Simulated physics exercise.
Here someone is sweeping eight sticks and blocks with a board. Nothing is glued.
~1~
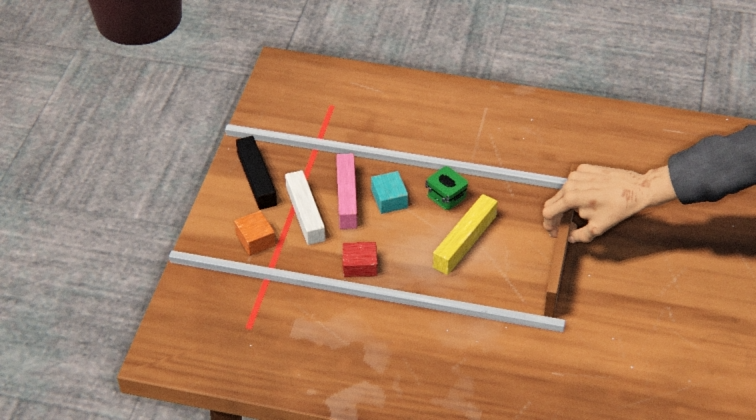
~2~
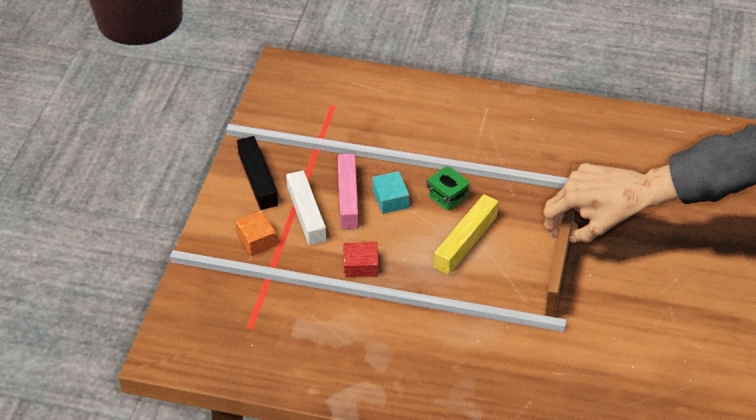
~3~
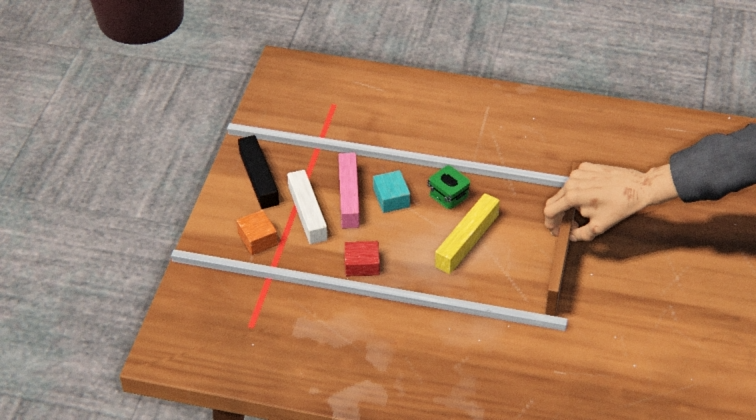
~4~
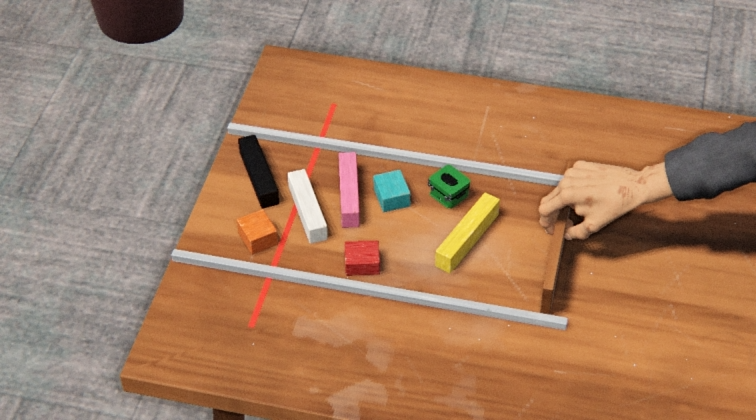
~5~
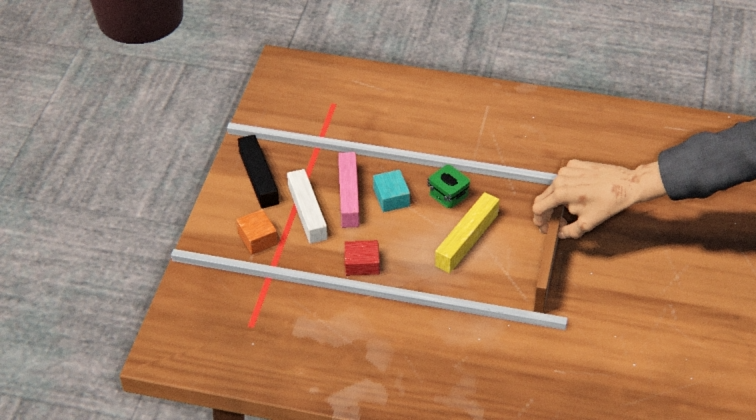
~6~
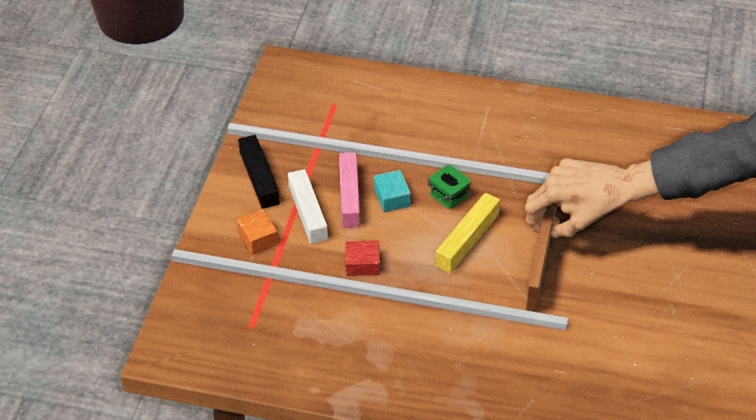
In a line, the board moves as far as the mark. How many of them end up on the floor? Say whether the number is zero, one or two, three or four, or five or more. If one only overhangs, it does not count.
The number is zero.
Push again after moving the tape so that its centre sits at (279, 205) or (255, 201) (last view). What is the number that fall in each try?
1 and 1.
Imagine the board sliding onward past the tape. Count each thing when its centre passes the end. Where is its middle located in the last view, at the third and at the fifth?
In pixels, around (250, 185) followed by around (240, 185).
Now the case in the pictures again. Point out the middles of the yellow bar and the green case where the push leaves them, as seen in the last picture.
The yellow bar ends at (287, 201) and the green case at (299, 153).
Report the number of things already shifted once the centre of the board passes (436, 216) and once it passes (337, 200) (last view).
First 2, then 7.
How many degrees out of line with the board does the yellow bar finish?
Some 0 degrees.
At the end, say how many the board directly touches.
That number would be 3.
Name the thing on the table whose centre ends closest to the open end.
It's the black stick that ends up nearest.
A little later, none off yet; black stick at rest near (259, 171); orange block at rest near (258, 232); white bar at rest near (308, 206).
When it is over, the number that fall off is zero.
